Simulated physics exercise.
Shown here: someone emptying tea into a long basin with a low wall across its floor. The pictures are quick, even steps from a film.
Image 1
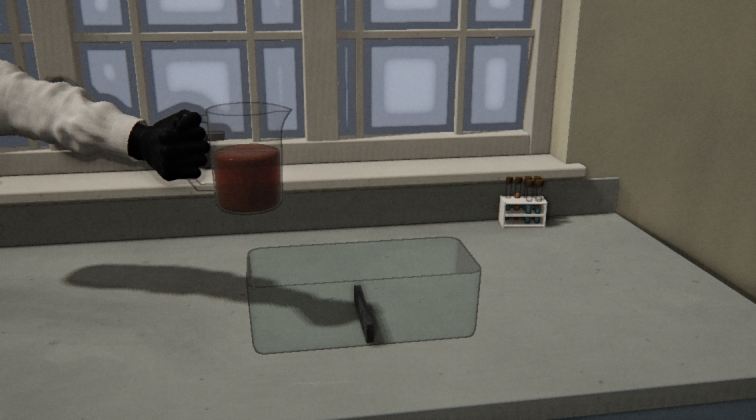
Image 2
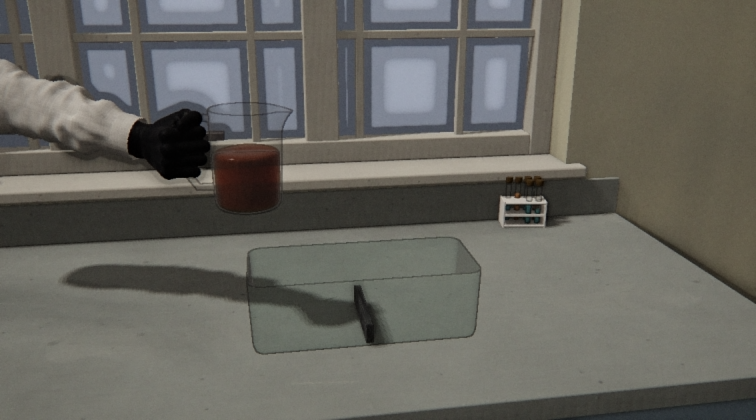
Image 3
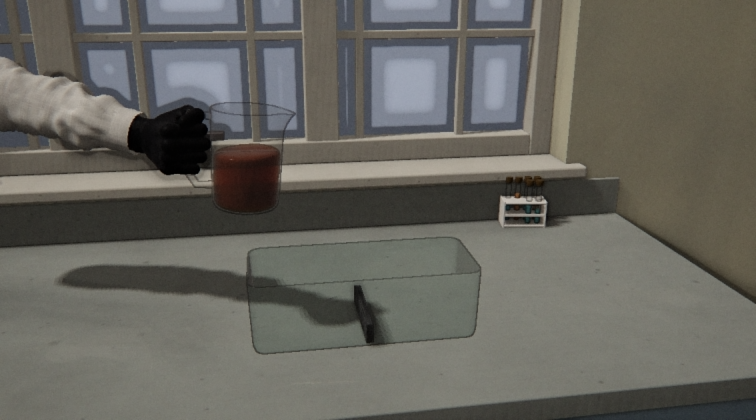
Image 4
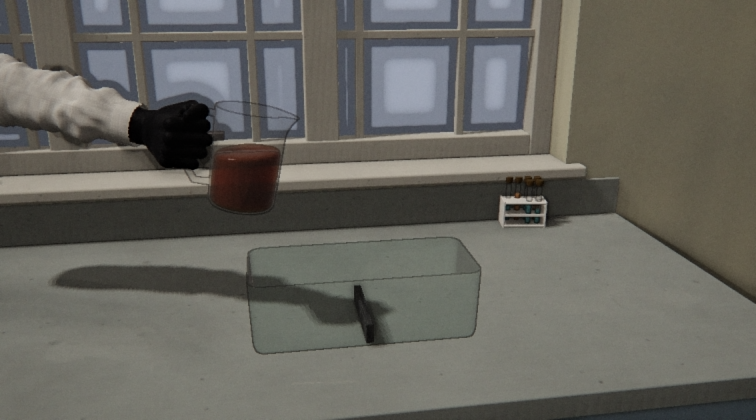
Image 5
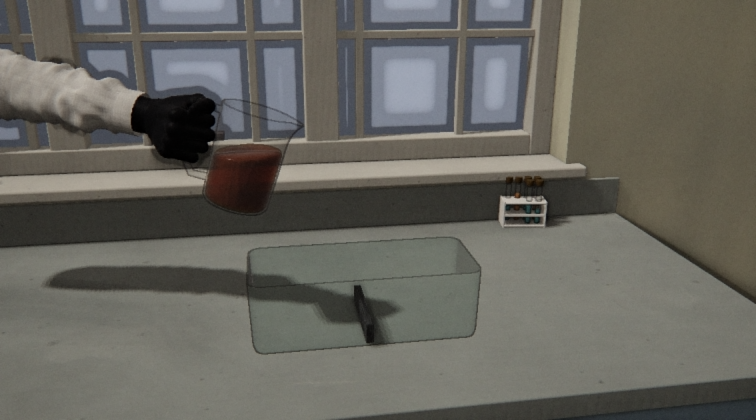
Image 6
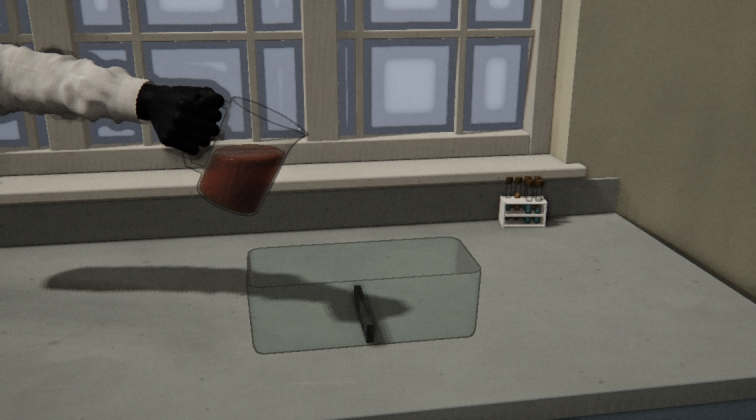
A black-gloved hand held a clear jug of reddish-brown tea above a long glass basin with a low wall across its floor, then gradually tilted the jug to the right.
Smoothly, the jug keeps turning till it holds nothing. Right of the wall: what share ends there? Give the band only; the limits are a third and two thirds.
The portion right of the wall will fail to reach one third.
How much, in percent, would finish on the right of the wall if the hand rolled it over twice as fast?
About 20 per cent.
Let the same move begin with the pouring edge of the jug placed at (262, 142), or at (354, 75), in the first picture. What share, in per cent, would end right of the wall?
Start one gives some 10 %, start two some 85 %.
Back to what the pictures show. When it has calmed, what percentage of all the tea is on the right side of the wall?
I'd say near 25 in a hundred.
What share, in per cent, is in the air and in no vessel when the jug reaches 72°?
Around 5 %.
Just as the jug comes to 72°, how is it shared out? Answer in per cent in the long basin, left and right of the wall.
Left part close to 0 in a hundred, right part close to 0.
A moment on, the jug is tipped part way and 93 per cent is still to pour, 0 is left of the wall and 0 right of it.
Next, the jug is tipped on its side and 40 per cent is still to pour, 26 is left of the wall and 10 right of it.
Then the jug is tipped right over and 6 per cent is still to pour, 66 is left of the wall and 21 right of it.
Later the jug is tipped right over and 0 per cent is still to pour, 74 is left of the wall and 23 right of it.
Finally, 75 per cent lies left of the wall, 23 right of it and 2 outside.
